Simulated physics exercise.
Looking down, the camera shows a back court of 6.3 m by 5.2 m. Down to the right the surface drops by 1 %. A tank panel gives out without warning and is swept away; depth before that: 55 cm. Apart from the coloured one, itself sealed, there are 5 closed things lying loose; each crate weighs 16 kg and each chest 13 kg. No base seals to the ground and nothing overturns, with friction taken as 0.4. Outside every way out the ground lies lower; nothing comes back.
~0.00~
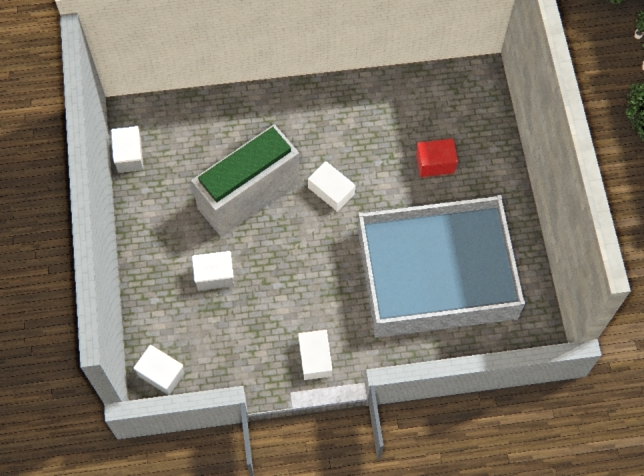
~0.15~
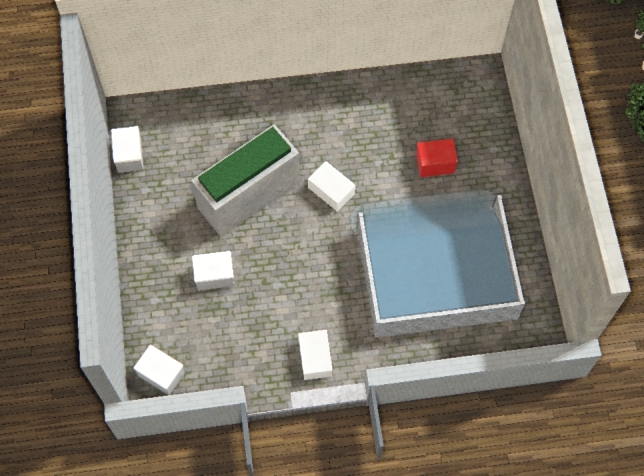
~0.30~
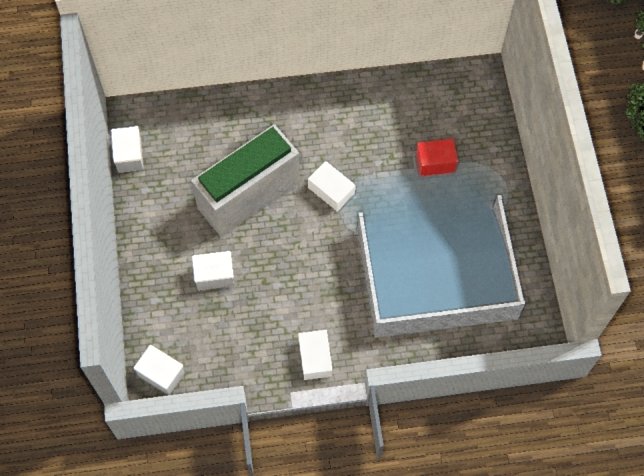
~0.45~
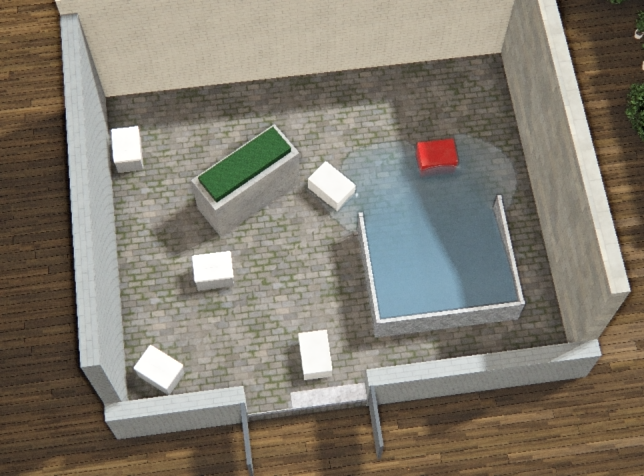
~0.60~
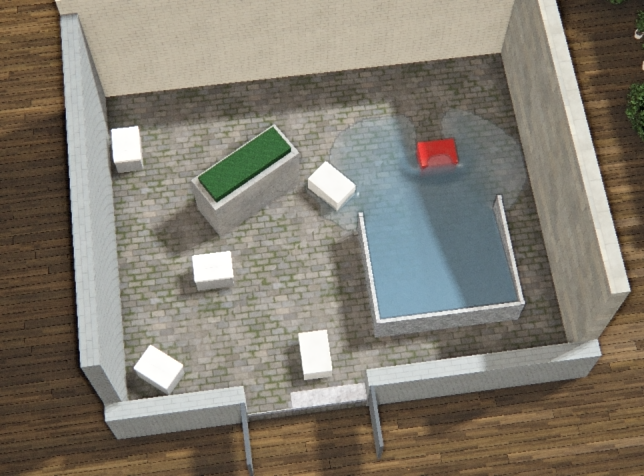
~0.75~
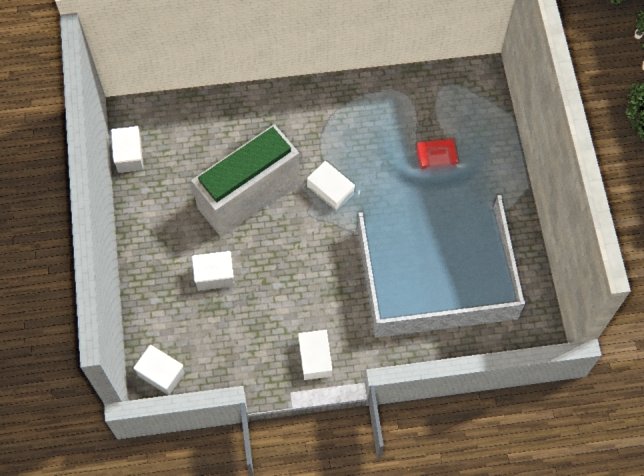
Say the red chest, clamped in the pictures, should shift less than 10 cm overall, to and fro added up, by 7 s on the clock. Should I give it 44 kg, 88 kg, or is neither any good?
I would pick neither.
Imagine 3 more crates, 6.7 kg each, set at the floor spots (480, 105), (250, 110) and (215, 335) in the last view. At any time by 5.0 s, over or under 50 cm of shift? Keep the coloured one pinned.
Going through them in turn, the answers are too far, too far and not too far.
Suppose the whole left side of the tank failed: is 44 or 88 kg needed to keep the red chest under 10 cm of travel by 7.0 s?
With that failure, the small mass keeps it.
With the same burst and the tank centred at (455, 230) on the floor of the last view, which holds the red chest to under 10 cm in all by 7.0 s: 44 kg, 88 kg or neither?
Then both masses fall short.
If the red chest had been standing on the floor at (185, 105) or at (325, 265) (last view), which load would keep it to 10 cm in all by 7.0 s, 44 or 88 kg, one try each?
In that order: The lighter suffices; the lighter suffices.
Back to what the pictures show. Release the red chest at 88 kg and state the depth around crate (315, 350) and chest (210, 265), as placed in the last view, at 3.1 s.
Some 0 cm at the first, some 1 cm at the second.
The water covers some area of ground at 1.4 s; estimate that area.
Somewhere around 13 m2, roughly.
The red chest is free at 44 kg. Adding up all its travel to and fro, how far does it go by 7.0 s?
It would cover some 250 cm all told.
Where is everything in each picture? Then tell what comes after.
The red chest at (438, 152), on the bottom; 3.1 m2 under water; 0 of 6 have shifted, in the first picture.
The red chest at (438, 152), on the bottom; 4.1 m2 under water; 0 of 6 have shifted, in the second picture.
The red chest at (438, 152), on the bottom; 5.2 m2 under water; 0 of 6 have shifted, in the third picture.
The red chest at (438, 152), on the bottom; water covers 6.4 m2; 0 of 6 have shifted, in the fourth picture.
The red chest at (438, 152), on the bottom; water covers 7.8 m2; 0 of 6 have shifted, in the fifth picture.
The red chest at (438, 152), on the bottom; 9.3 m2 under water; 0 of 6 have shifted, in the sixth picture.
After 1.4 s the red chest would be 112 cm from its start with 44 kg and 45 cm from its start with 88 kg; 12 cm of water round it then.
After 3.1 s the red chest would be 110 cm from its start with 44 kg and 66 cm from its start with 88 kg; 17 cm of water round it then.
After 4.9 s the red chest would be 81 cm from its start with 44 kg and 65 cm from its start with 88 kg; 11 cm of water round it then.
After 7.0 s the red chest would be 81 cm from its start with 44 kg and 65 cm from its start with 88 kg; 6 cm of water round it then.
